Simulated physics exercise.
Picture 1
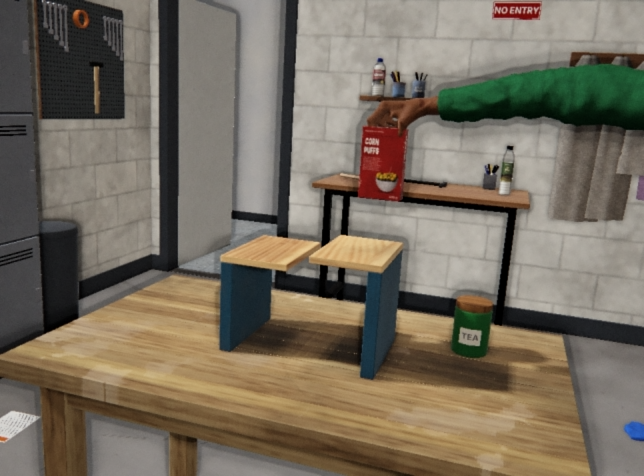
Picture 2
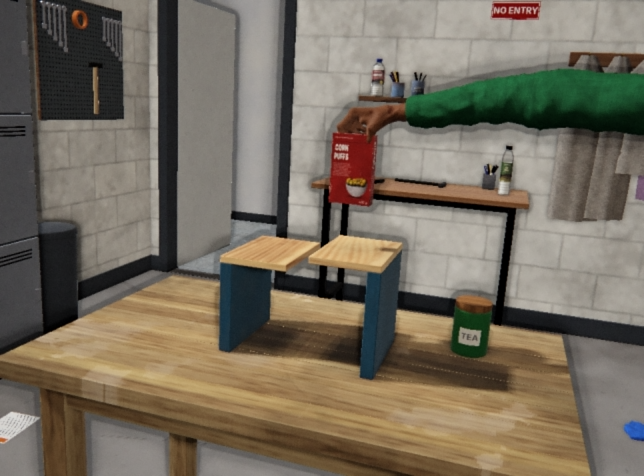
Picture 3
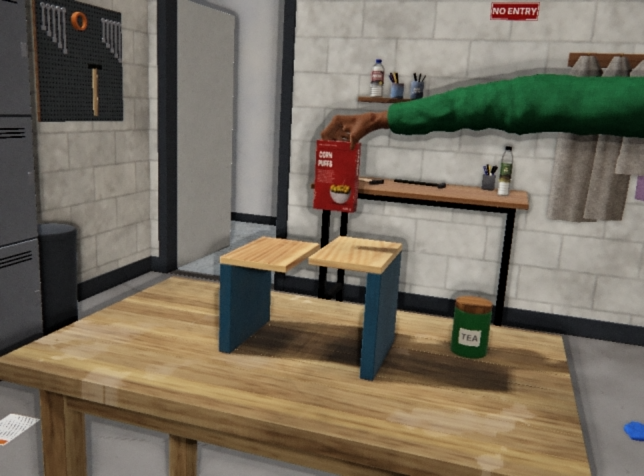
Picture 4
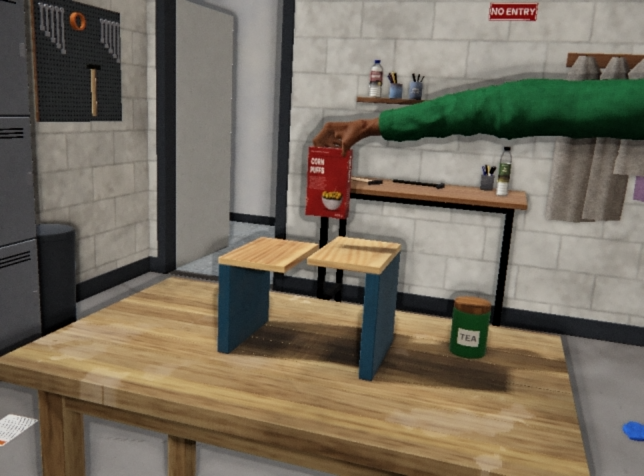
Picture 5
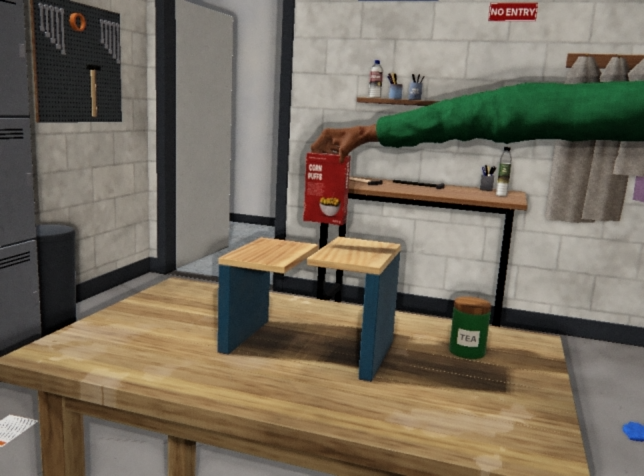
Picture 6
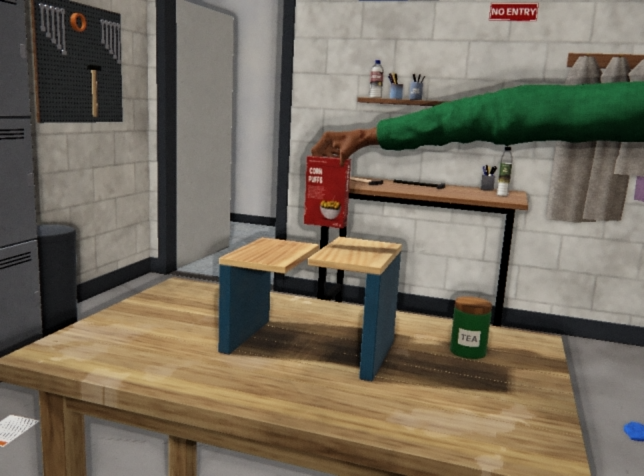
In the video, a green-sleeved arm holds a red packet and moves it left and slightly downward, then keeps it nearly still above two wood-topped blue supports on a table, while a green tea jar stays at right.
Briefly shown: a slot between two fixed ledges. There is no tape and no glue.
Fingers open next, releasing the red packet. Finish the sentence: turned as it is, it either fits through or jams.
Turned as it is, it jams.
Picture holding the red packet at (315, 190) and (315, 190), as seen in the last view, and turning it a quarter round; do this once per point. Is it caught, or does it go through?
Well, first time it gets stuck, and next time it falls right through.
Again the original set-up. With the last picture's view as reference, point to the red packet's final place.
End position, last frame: About (287, 233).
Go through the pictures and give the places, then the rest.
Being brought over the gap; red packet (383, 163); green jar (472, 326), in the first frame.
Being brought over the gap; red packet (353, 169); green jar (471, 326), in the second frame.
Being brought over the gap; red packet (337, 176); green jar (471, 327), in the third frame.
Being brought over the gap; red packet (329, 182); green jar (470, 327), in the fourth frame.
Being brought over the gap; red packet (327, 189); green jar (470, 327), in the fifth frame.
Poised above the slot; red packet (327, 192); green jar (471, 327), in the sixth frame.
Then, 0.20 s past the last view, red packet displaced a little near (326, 213).
Then, 0.70 s past the last view, red packet on its side near (291, 232).
Finally, down or leaning hard on the stand or table, red packet; green jar still in place. Final places as the last picture's camera would see them, red packet near (287, 233). The packet lodges.
